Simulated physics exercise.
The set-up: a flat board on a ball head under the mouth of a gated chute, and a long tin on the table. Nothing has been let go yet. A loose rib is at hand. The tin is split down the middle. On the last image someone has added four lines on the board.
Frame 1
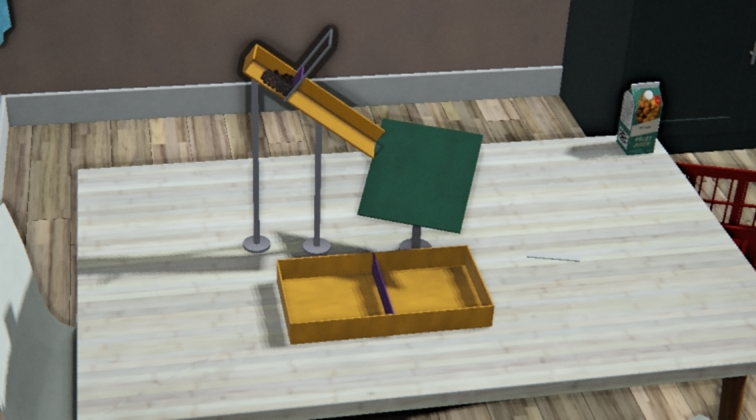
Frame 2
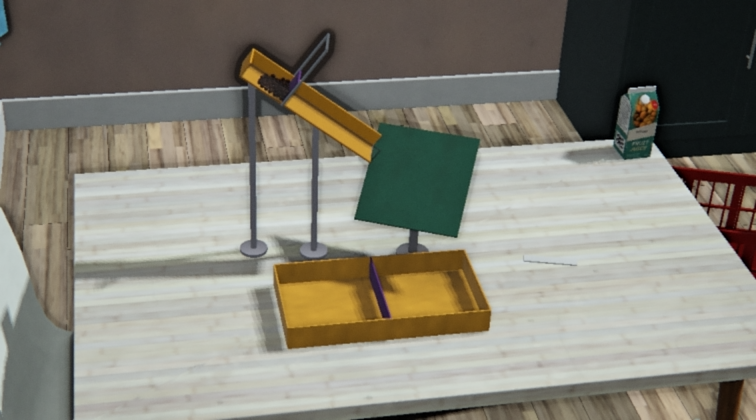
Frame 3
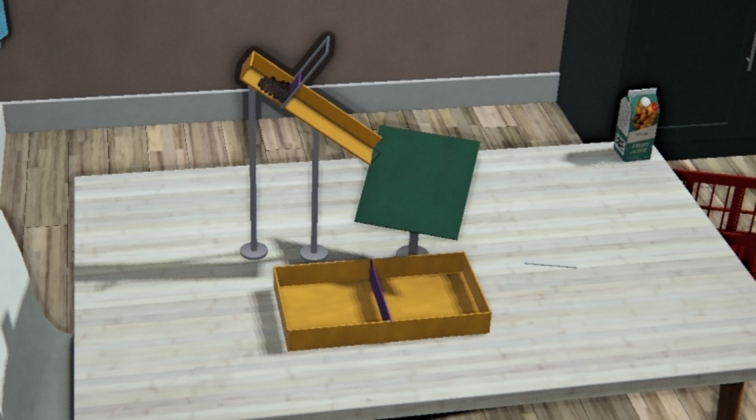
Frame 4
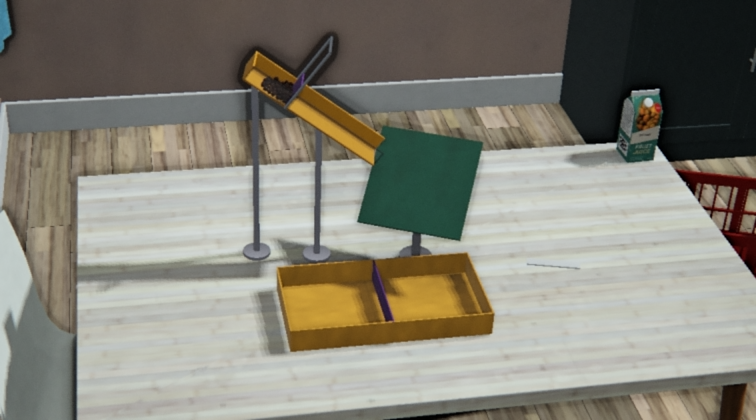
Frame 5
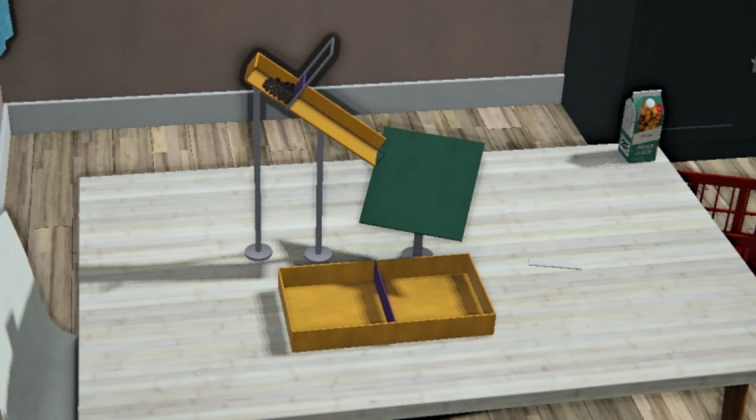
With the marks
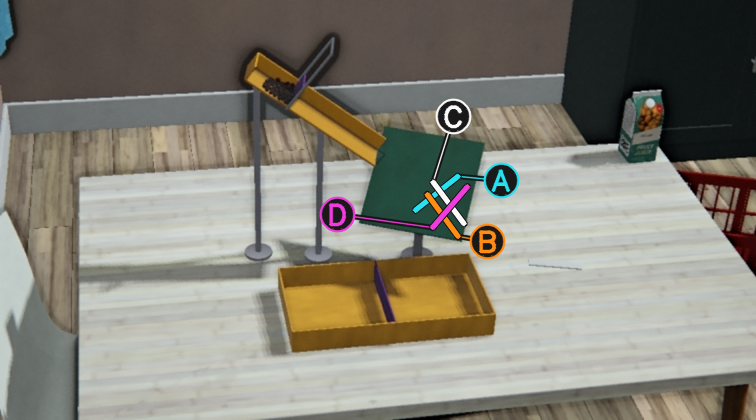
A pale wooden table held a yellow chute of dark chocolate balls behind a shut gate, a tilted green board and a divided tin; nothing moved except the view, which shifted very slightly.
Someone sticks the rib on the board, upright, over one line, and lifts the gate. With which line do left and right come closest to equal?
A.
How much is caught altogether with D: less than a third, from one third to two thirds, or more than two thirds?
It is more than two thirds.
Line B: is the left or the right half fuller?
The right half.
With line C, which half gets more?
The right half.
On the marked copy, line A from (458, 176) to (415, 210); line B from (427, 194) to (458, 236); line C from (433, 182) to (464, 223); line D from (467, 186) to (432, 227).
If A is chosen, of what is caught, roughly two thirds in the left half, roughly a third in the right.
If B is chosen, of what is caught, just a few in the left half, almost all in the right.
If C is chosen, of what is caught, about a tenth in the left half, almost all in the right.
If D is chosen, of what is caught, about a tenth in the left half, almost all in the right.
